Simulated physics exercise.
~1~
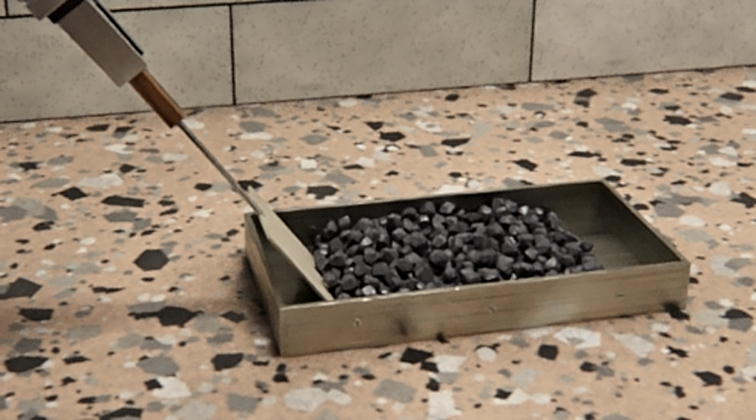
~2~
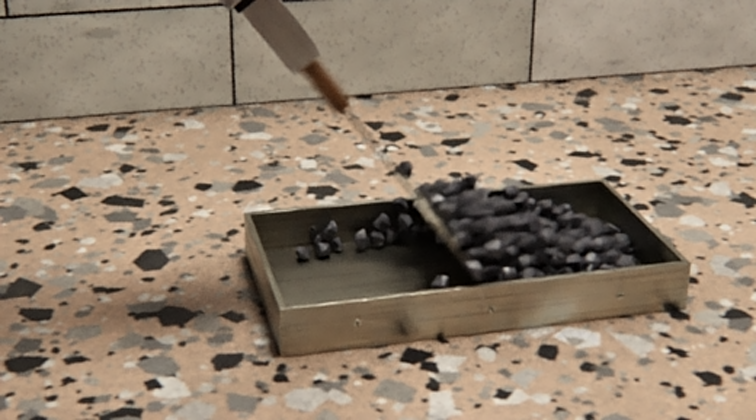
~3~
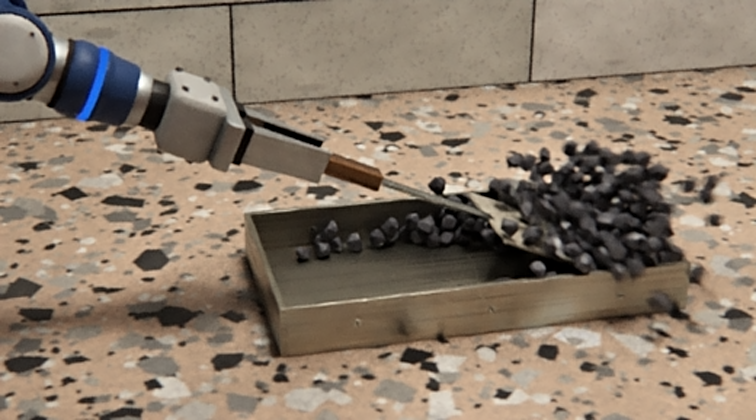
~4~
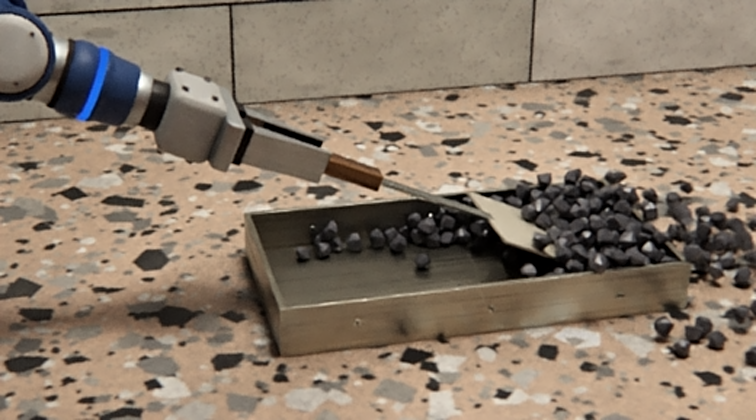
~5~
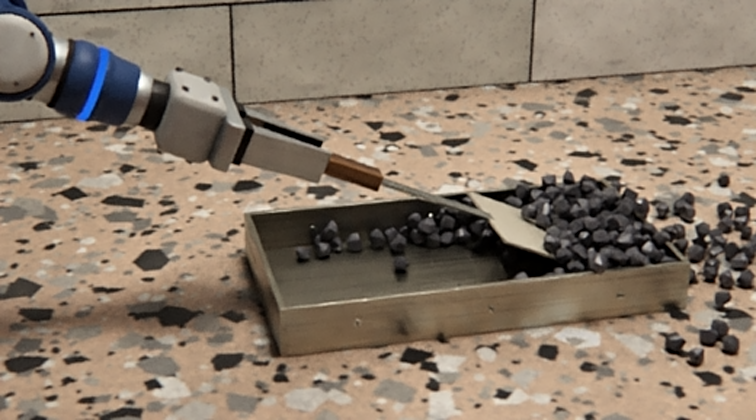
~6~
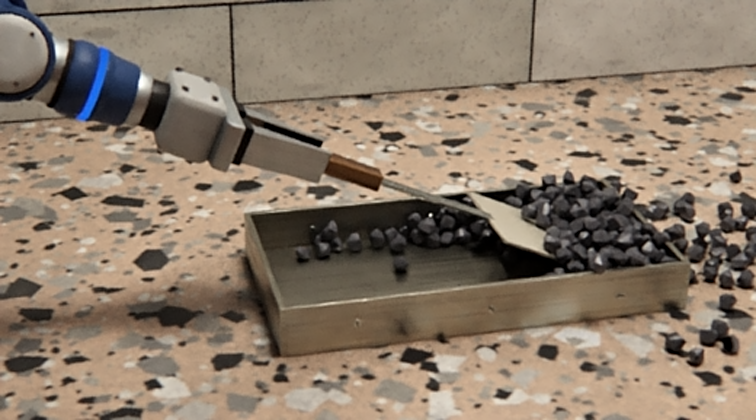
On a speckled terrazzo surface in front of pale tiles, a shallow metal tin holds a heap of small dark pebbles, with a turner gripped by a robot arm resting at its left end. The blade sweeps right, shoving most of the pebbles into a mound and leaving a few behind. As it reaches the right side, the turner tilts flatter and pebbles fly up and over the rim. They tumble onto the surface to the right. The arm stops, and many pebbles end up scattered outside, while most remain in the tin, piled beside the still blade.
